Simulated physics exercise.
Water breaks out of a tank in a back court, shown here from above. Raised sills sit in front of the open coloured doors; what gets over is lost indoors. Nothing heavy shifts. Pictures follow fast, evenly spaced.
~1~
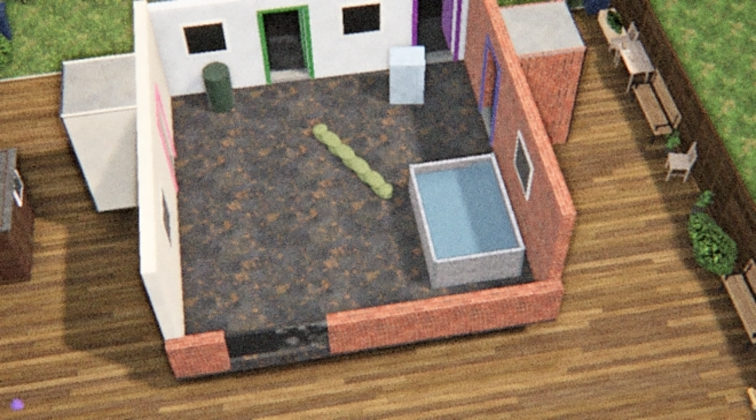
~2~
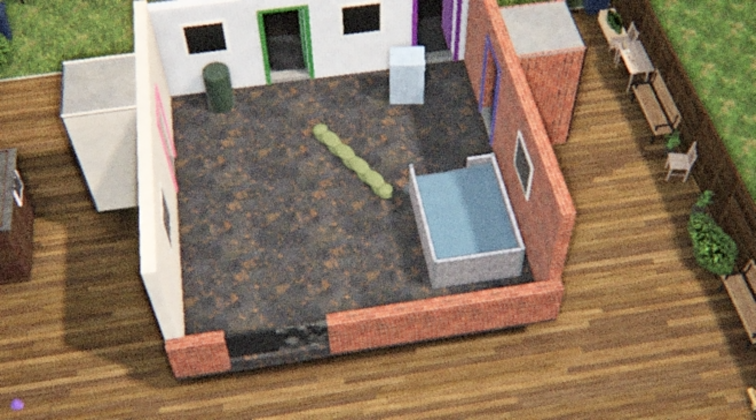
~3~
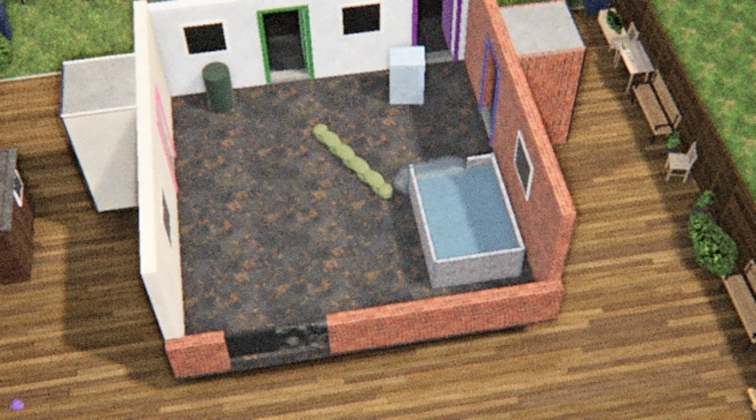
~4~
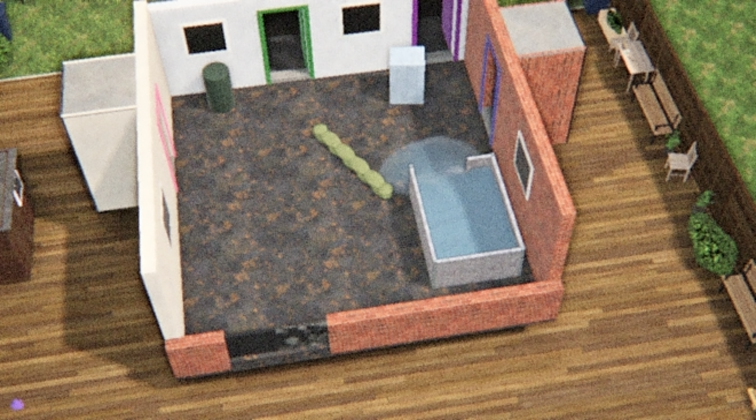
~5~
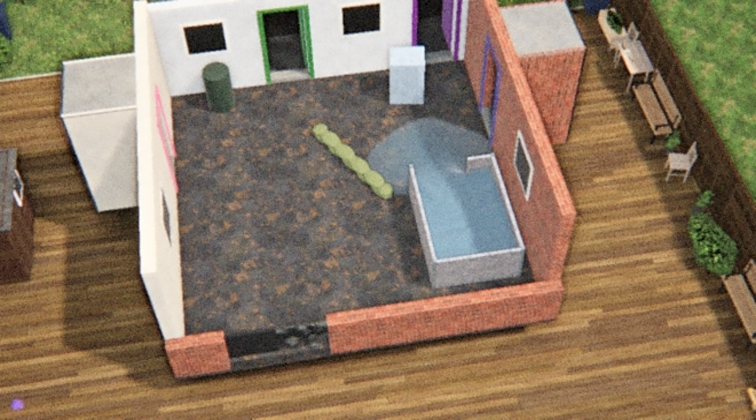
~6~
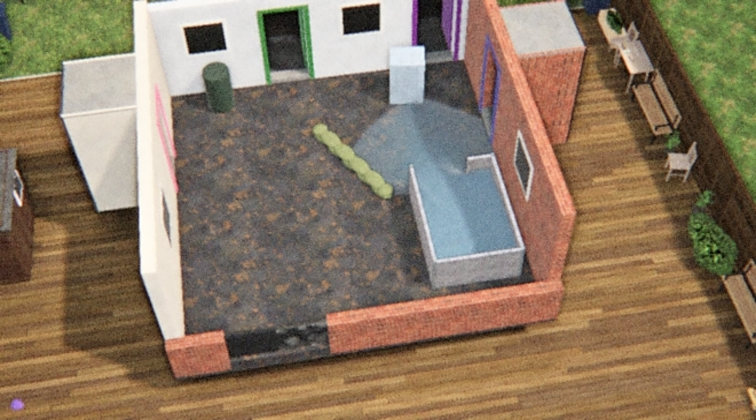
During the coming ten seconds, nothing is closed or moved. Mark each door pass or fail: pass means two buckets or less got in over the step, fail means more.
Green door - fail, purple door - fail, pink door - fail, blue door - pass.
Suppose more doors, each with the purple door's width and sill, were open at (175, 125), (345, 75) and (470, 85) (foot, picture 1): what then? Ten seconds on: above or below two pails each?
Result, in listed order - misses the mark, beats the mark, beats the mark.
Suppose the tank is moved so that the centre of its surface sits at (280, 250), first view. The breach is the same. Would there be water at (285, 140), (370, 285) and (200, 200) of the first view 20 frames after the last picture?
Going through the three spots in turn: Gets wet, stays untouched, gets wet.
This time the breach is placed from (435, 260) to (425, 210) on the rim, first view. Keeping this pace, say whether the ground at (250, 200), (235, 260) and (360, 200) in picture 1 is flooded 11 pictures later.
One by one: Waterlogged; waterlogged; unsoaked.
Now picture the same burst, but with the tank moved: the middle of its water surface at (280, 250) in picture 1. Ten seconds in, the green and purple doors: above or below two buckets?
Green door exceeds it, purple door stays within it.
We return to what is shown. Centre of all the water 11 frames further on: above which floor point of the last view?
Point: (428, 166).
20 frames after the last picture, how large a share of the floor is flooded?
By my count, 40 percent.
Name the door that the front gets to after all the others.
I'd go with the pink one.
A moment on, water covers 25 % of the floor; the green door not reached, the purple door under two buckets in, the pink door not reached, the blue door wet at the sill, nothing in.
Next, water covers 30 % of the floor; the green door under two buckets in, the purple door over two buckets in, the pink door not reached, the blue door wet at the sill, nothing in.
Then, water covers 40 % of the floor; the green door far over two buckets in, the purple door far over two buckets in, the pink door not reached, the blue door wet at the sill, nothing in.
Later, water covers 60 % of the floor; the green door far over two buckets in, the purple door far over two buckets in, the pink door over two buckets in, the blue door wet at the sill, nothing in.
In the end, water covers 90 % of the floor; the green door far over two buckets in, the purple door far over two buckets in, the pink door over two buckets in, the blue door wet at the sill, nothing in.
